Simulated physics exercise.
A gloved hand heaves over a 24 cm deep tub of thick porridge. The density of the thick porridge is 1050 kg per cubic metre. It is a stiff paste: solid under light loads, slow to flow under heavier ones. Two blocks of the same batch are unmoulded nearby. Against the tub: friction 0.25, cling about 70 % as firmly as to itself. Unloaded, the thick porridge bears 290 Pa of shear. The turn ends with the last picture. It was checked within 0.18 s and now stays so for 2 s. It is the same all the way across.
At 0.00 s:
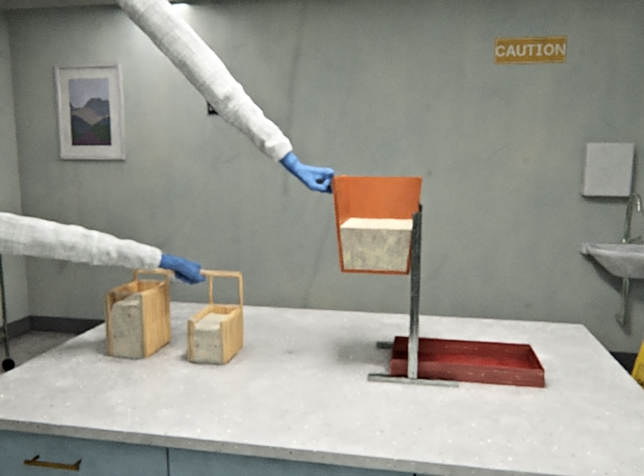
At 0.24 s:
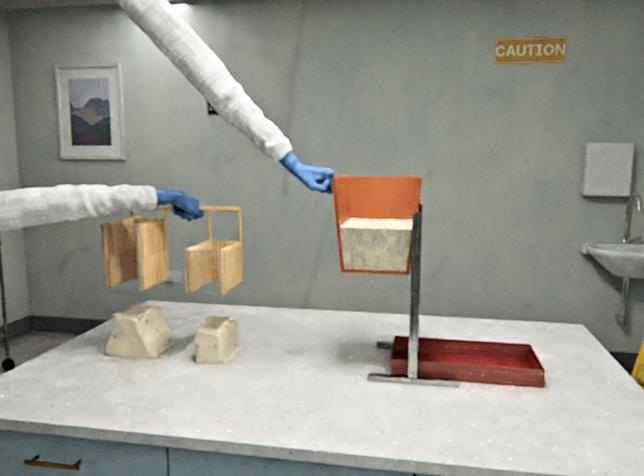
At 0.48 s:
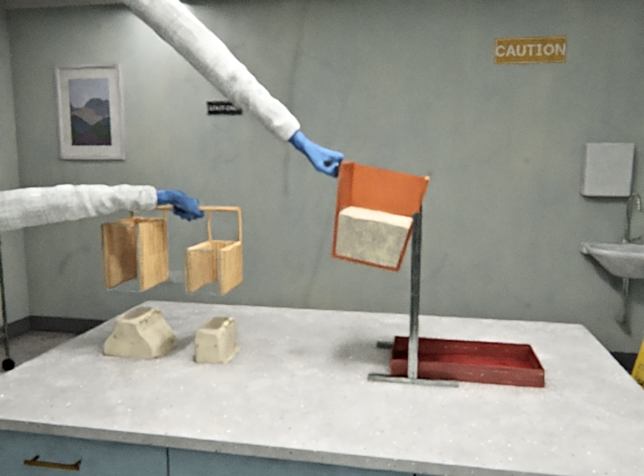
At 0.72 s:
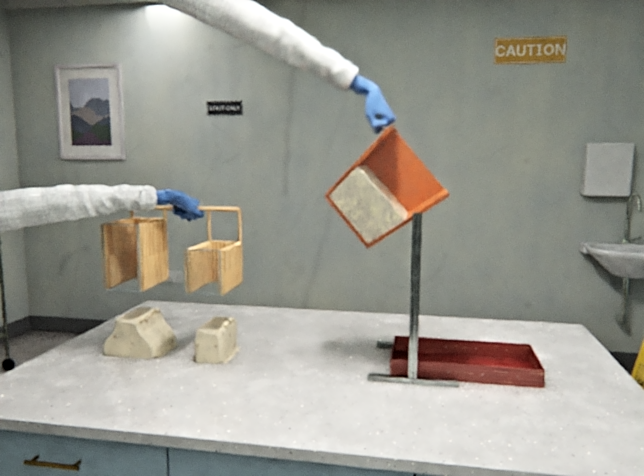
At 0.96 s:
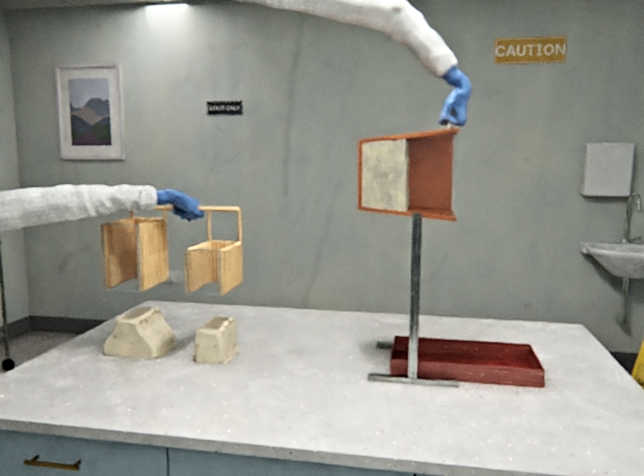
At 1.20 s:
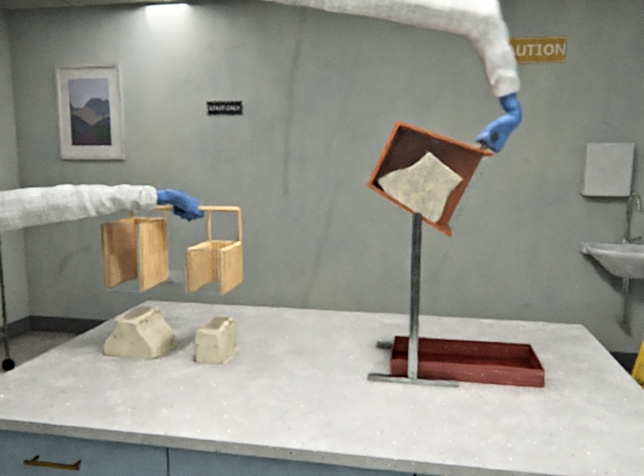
Gloved hands lift wooden moulds off two pale blocks, then turn an orange tub clockwise.
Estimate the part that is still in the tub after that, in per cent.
It comes to some 0 %.
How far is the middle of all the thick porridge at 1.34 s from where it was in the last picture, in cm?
Some 12 cm.
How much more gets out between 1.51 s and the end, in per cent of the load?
About 0 %.
After 1.34 s, the tub is at 115 degrees and holds 55 %.
After 1.51 s, the tub is at 115 degrees and holds 0 %.
After 1.68 s, the tub is at 115 degrees and holds 0 %.
After 1.85 s, the tub is at 115 degrees and holds 0 %.
After 3.20 s, at the end, the tub is at 115 degrees and holds 0 %.
